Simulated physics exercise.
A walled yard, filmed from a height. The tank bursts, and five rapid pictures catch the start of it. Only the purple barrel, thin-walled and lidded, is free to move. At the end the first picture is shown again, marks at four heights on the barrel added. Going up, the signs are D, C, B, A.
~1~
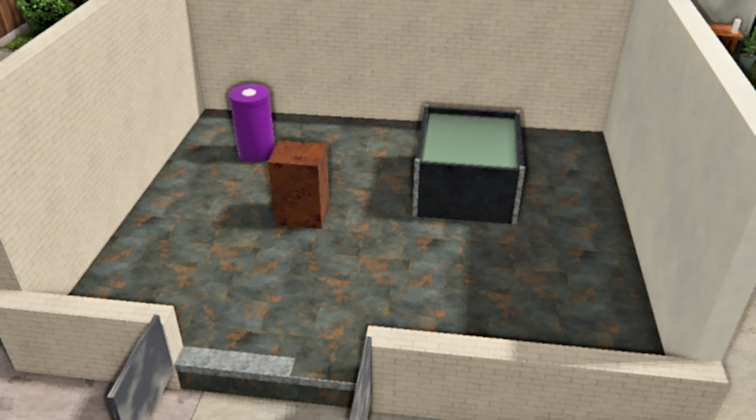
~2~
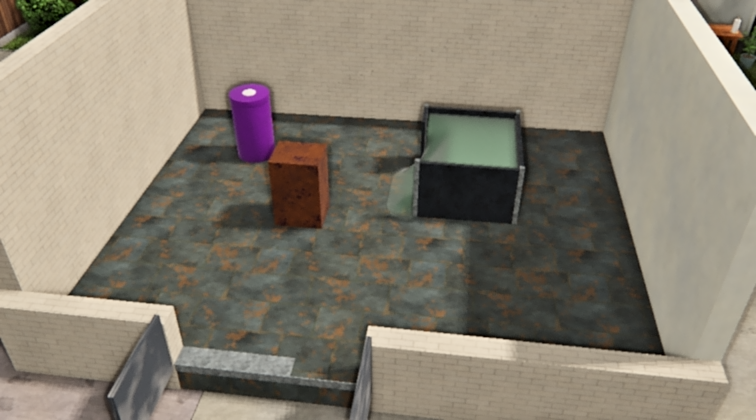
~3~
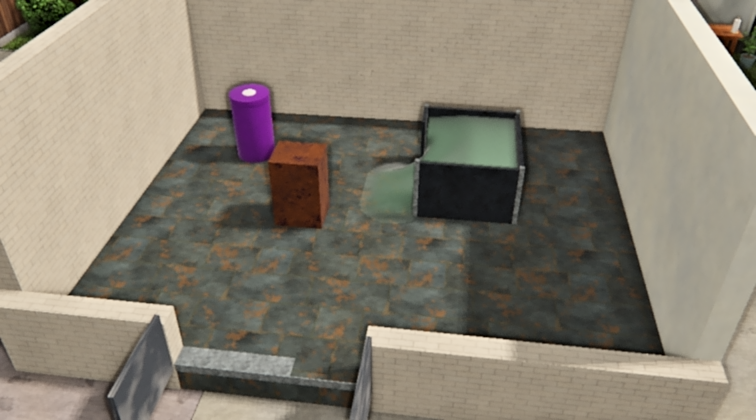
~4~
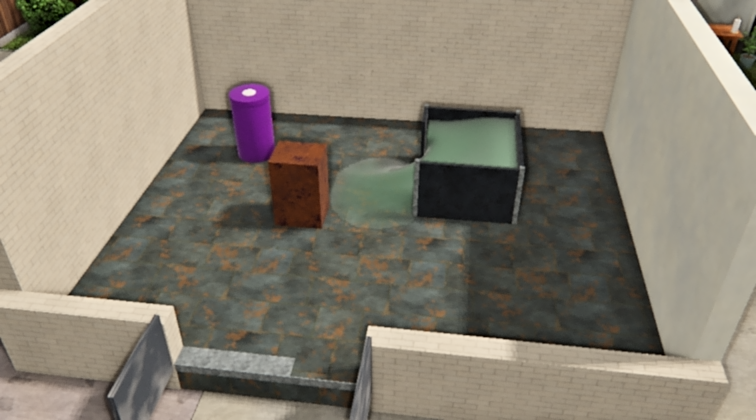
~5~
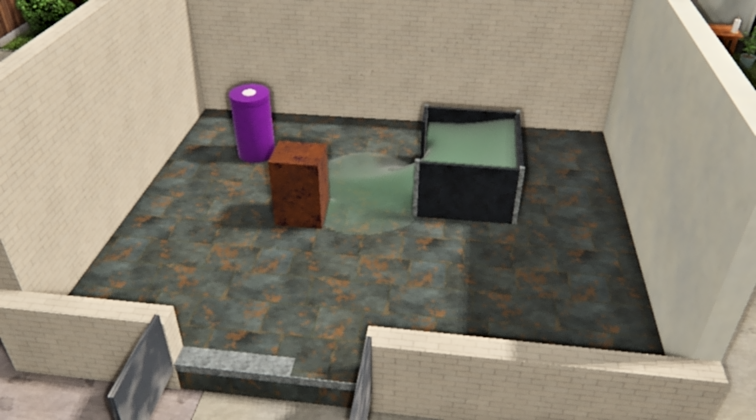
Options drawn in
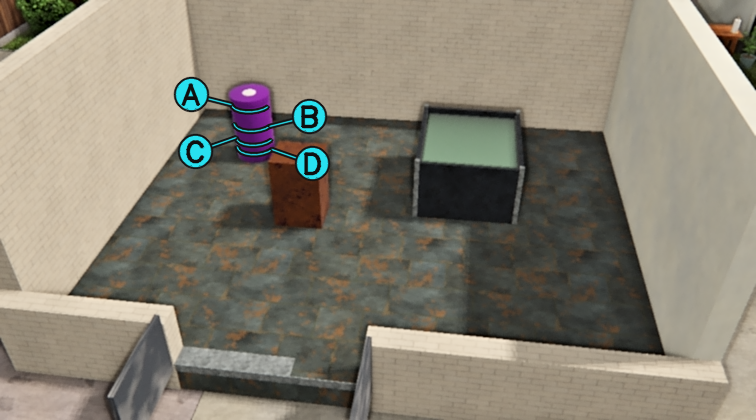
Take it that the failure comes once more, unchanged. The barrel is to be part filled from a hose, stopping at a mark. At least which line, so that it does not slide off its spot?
I would pick mark C.
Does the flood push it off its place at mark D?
Yes, that goes wrong.
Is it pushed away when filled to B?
No, that is safe.
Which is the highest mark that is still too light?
Mark D.
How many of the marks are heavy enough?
Three of the four.
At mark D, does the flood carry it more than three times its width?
No, less.
On the marked copy, A at (245, 111); B at (248, 131); C at (249, 145); D at (251, 154); from the bottom up D, C, B, A.
For mark A, it does not move.
For mark B, it does not move.
For mark C, it does not move.
For mark D, it is pushed about its own width away.
